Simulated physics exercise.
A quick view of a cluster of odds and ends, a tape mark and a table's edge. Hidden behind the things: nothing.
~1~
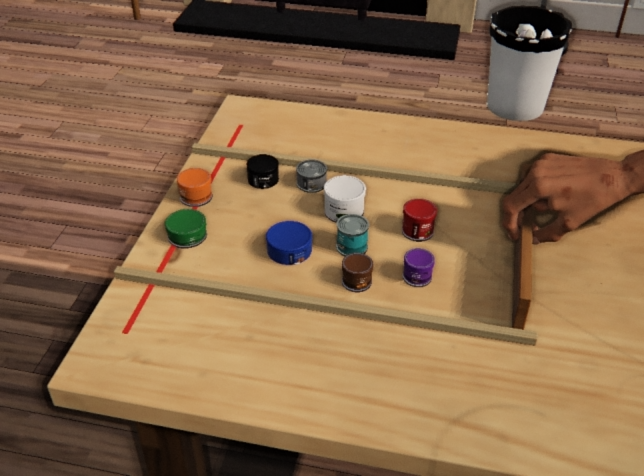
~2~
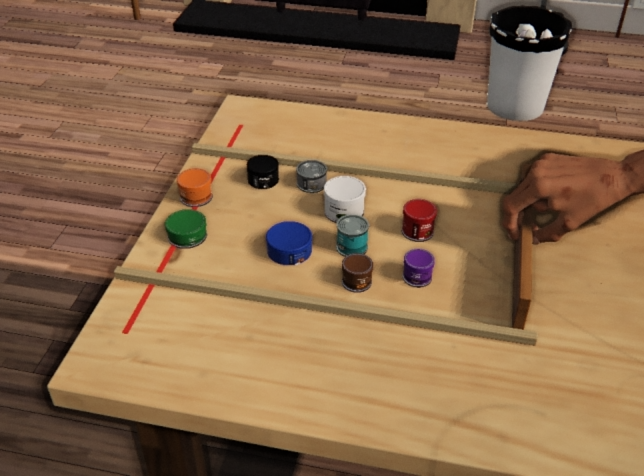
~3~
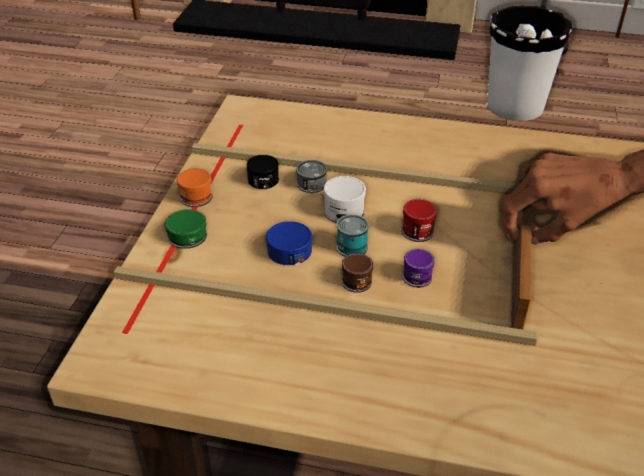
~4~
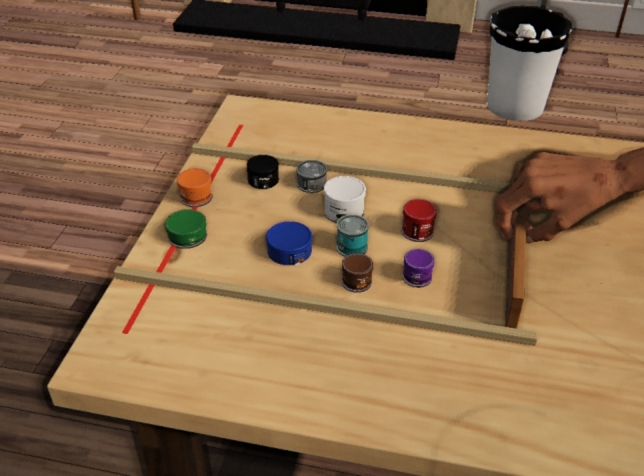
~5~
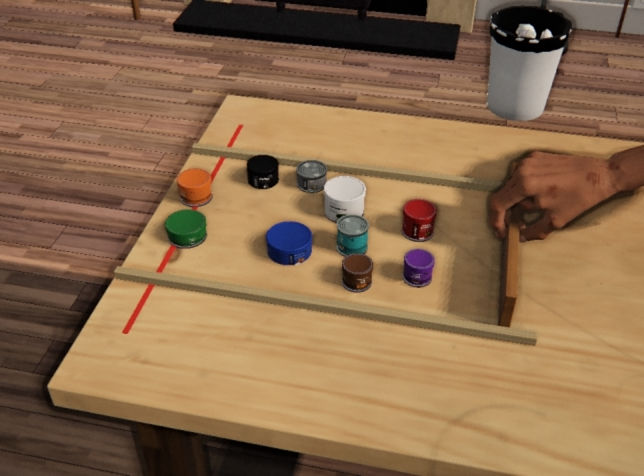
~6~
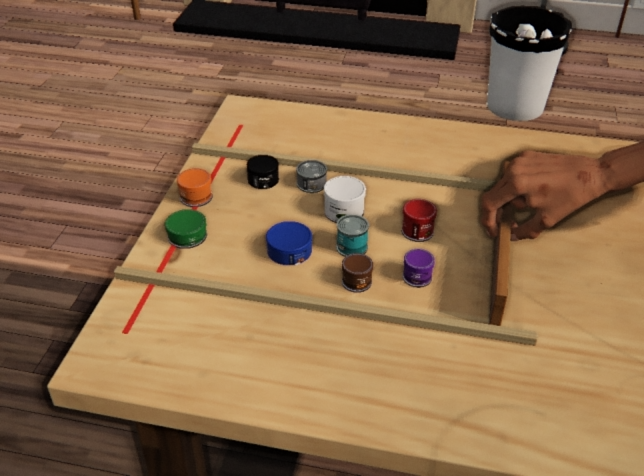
A hand slid an upright wooden board slowly and slightly left between two thin rails on a table, while the small colorful pots and tins in front of it stayed still near a red line.
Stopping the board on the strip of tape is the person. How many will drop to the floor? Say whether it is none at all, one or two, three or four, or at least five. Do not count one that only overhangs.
I would say three or four.
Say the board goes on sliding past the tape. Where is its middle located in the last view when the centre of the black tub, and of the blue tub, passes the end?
Black tub over the end: About (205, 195). Blue tub over the end: About (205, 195).
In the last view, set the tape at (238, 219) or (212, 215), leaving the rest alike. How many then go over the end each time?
You'd find 1 and then 1 on the floor.
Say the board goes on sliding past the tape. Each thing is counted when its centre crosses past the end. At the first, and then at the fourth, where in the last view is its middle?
At (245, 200) for the first, at (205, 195) for the fourth.
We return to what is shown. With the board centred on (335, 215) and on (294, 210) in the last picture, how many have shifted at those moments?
Tally: 7; 8.
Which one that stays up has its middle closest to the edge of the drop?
The one you want is the white tin.
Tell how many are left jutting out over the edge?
Overhang count: 1.
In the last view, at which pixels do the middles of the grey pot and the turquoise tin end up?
In the last picture the grey pot sits at (205, 157) while the turquoise tin sits at (171, 211).
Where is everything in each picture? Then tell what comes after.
The first picture shows orange tin (195, 187); green pot (186, 228); black tub (263, 172); board (523, 241); tape (193, 212).
The second picture shows green pot (186, 229); brown tin (357, 273).
The third picture shows black tub (263, 172); red tin (419, 220).
The fourth picture shows orange tin (195, 188); turquoise tin (352, 236).
The fifth picture shows green pot (186, 229); purple pot (418, 268).
The sixth picture shows orange tin (195, 188); green pot (186, 229); black tub (263, 172); board (502, 238); tape (193, 212).
Early on, none off yet; orange tin at rest near (195, 188); green pot at rest near (186, 229); black tub at rest near (263, 172).
Finally, the number that fall off is three or four; lost, blue tub, black tub, green pot and orange tin.
